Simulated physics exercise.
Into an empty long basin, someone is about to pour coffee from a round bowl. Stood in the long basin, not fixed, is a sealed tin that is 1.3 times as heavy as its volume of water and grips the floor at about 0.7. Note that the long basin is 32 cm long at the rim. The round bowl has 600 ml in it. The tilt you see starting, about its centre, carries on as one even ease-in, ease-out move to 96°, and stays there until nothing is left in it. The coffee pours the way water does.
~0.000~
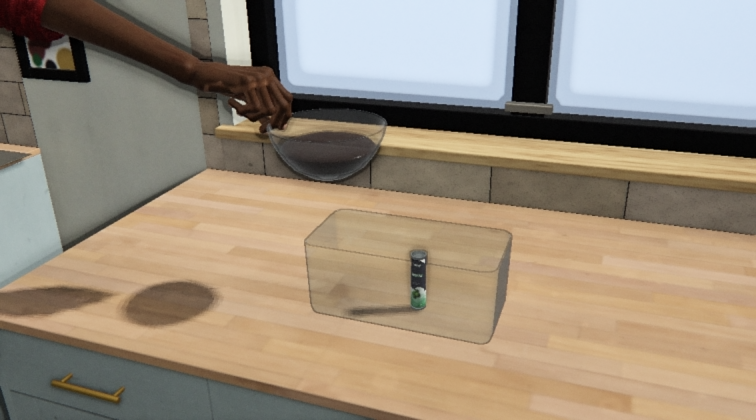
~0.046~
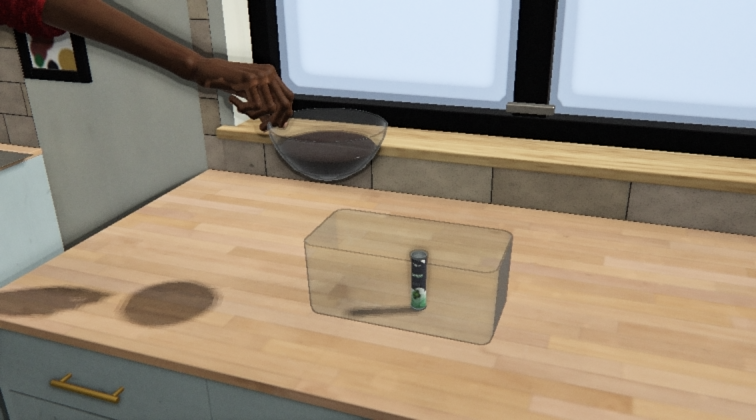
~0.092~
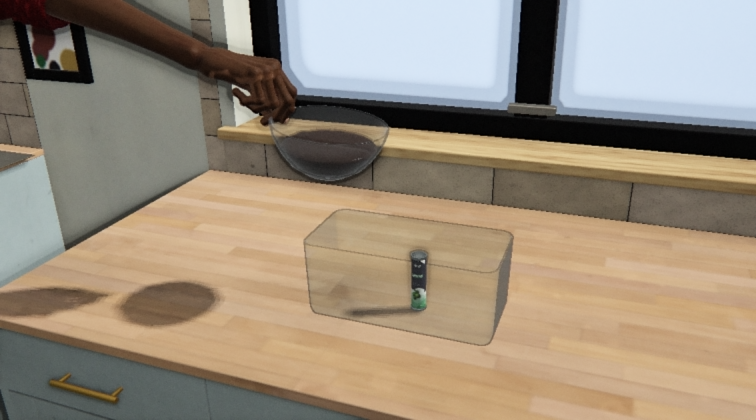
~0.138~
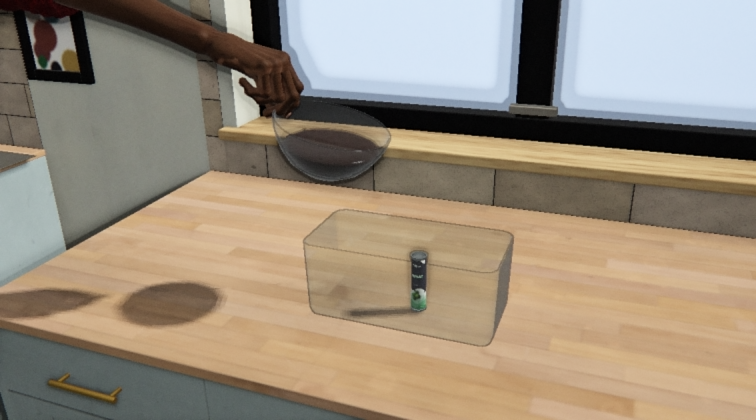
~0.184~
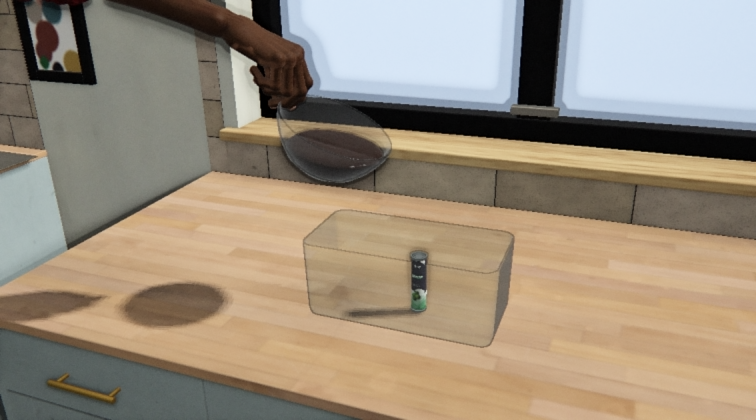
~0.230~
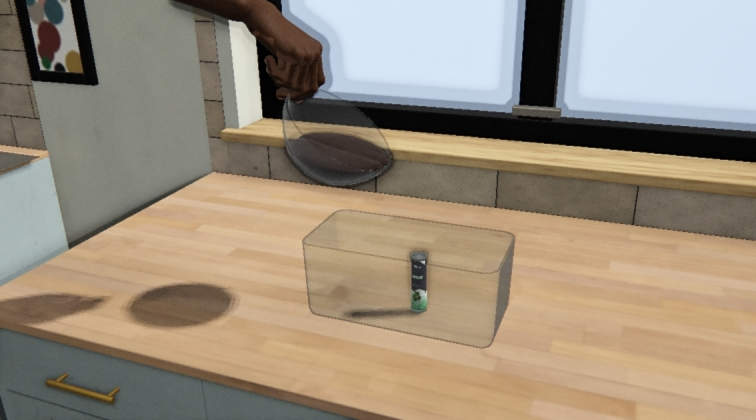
A dark-skinned hand reaches in from the upper left over a pale wooden kitchen counter, seen from slightly above, with a window behind. It holds a clear round bowl of dark coffee above and left of a long, clear basin, where a small dark-and-green tin stands. The bowl tilts steadily rightward as the hand rises at its left rim, while the basin, tin and camera stay still.
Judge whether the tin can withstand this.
It cannot withstand it and falls over.
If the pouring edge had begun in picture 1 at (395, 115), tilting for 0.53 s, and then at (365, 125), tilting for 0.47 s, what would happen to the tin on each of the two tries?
The tin stays vertical the first time and overturns the second time.
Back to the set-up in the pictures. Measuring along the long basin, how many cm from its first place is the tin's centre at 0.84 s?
Near 6 cm of travel.
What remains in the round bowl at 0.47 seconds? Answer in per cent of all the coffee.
I'd put it near 10 percent.
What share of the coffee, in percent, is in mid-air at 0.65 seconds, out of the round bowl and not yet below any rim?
About 2 percent.
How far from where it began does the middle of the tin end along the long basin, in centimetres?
Shift of tin centre: Approx. 8.0 cm.
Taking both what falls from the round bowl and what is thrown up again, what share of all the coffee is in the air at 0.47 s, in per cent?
38 %.
After 0.47 s the tilt is 92° and 9 per cent is still to pour; the tin stands where it began.
After 0.65 s the tilt is 96° and 0 per cent is still to pour; the tin leans 10°.
After 0.84 s the tilt is 96° and 0 per cent is still to pour; the tin leans 54°.
After 1.04 s the tilt is 96° and 0 per cent is still to pour; the tin lies on its side.
In the end the tin lies on its side.
